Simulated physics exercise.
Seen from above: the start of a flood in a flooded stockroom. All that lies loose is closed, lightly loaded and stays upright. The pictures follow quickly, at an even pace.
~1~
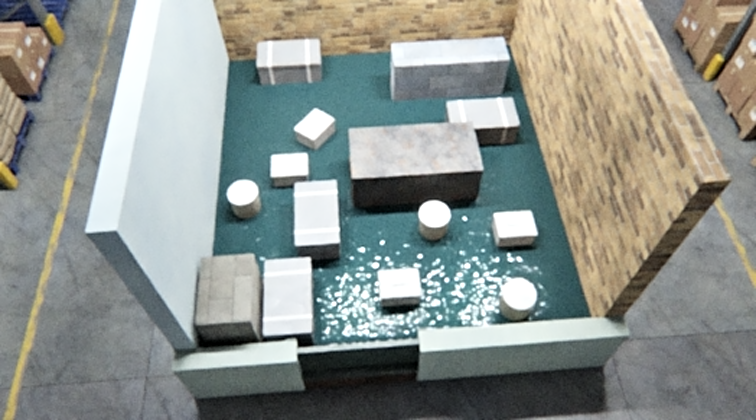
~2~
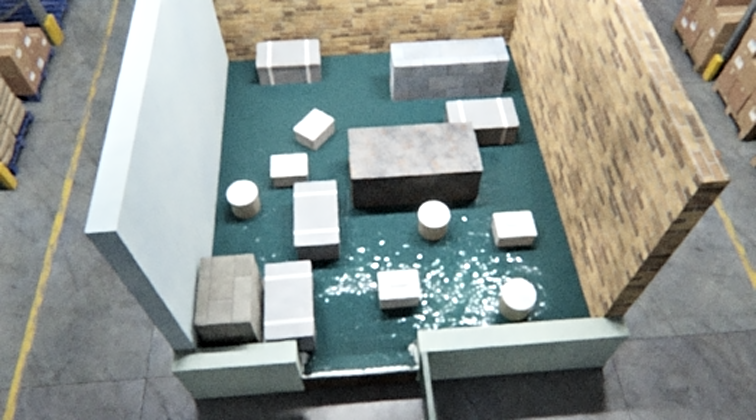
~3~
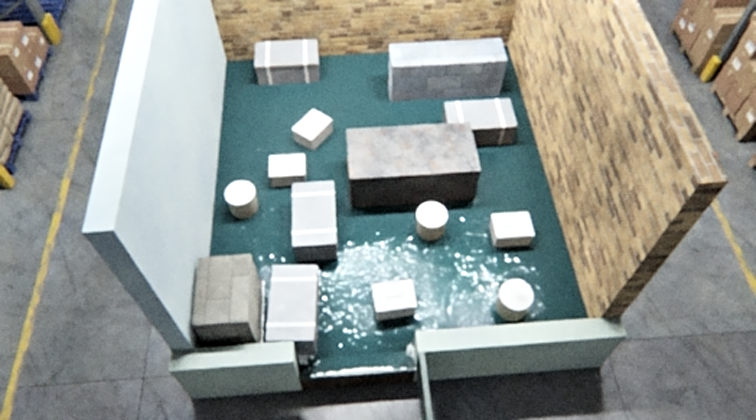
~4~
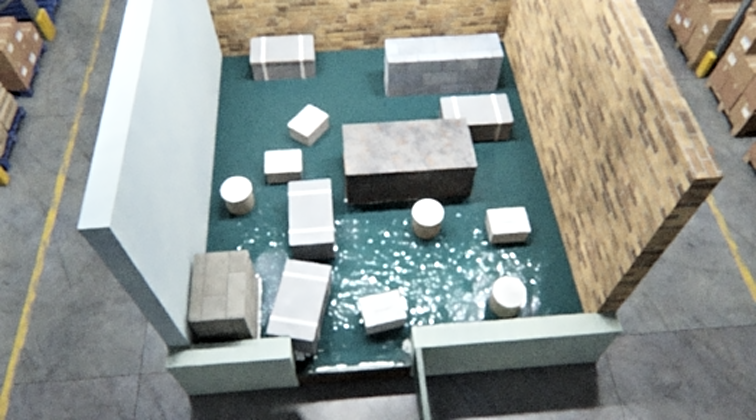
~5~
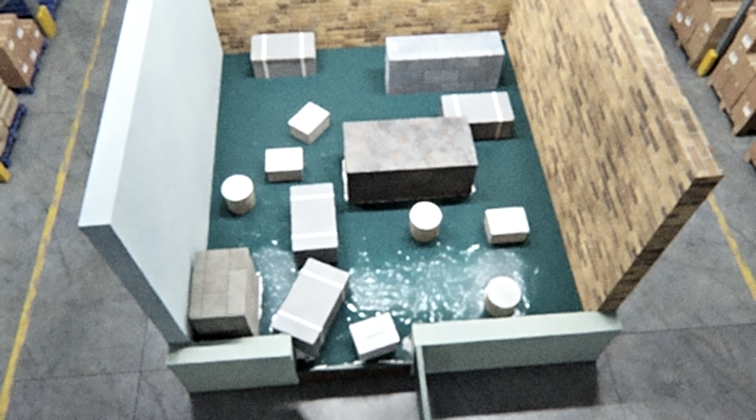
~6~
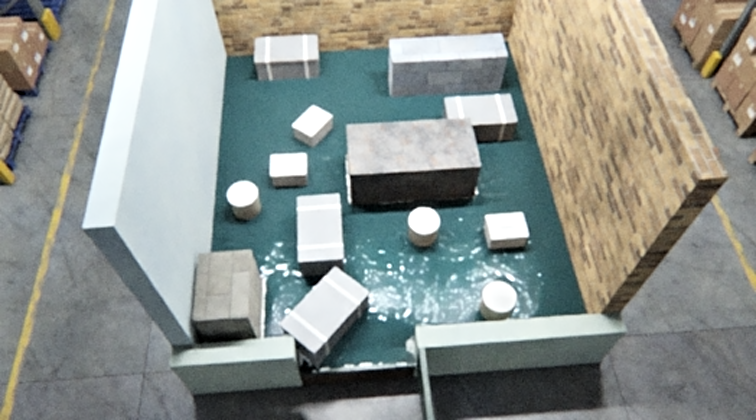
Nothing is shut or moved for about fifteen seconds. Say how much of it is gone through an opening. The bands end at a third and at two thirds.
It is two thirds or above.
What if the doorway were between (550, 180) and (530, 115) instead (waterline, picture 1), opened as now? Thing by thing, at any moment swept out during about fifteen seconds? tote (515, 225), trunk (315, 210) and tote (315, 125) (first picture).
As listed: Yes, no, yes.
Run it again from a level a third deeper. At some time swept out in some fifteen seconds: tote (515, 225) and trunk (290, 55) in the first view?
In turn: Gone, still in.
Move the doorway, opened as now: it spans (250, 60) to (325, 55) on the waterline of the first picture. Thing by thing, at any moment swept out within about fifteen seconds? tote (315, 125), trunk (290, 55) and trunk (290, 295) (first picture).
In that order: Out, washed out, left behind.
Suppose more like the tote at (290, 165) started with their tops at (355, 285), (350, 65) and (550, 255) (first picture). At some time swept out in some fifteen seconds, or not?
One after the other: Gone, kept in, through.
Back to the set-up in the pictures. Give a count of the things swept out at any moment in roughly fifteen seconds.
9 of them.
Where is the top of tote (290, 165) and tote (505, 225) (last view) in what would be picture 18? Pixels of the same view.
Roughly at (332, 288) and (443, 281).
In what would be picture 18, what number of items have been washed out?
4 of them.
A moment on, 2 of 11 are out; 9 afloat.
Next, 4 of 11 are out; 7 afloat.
Later, 8 of 11 are out; 3 afloat.
In the end, 9 of 11 are out; 2 afloat.
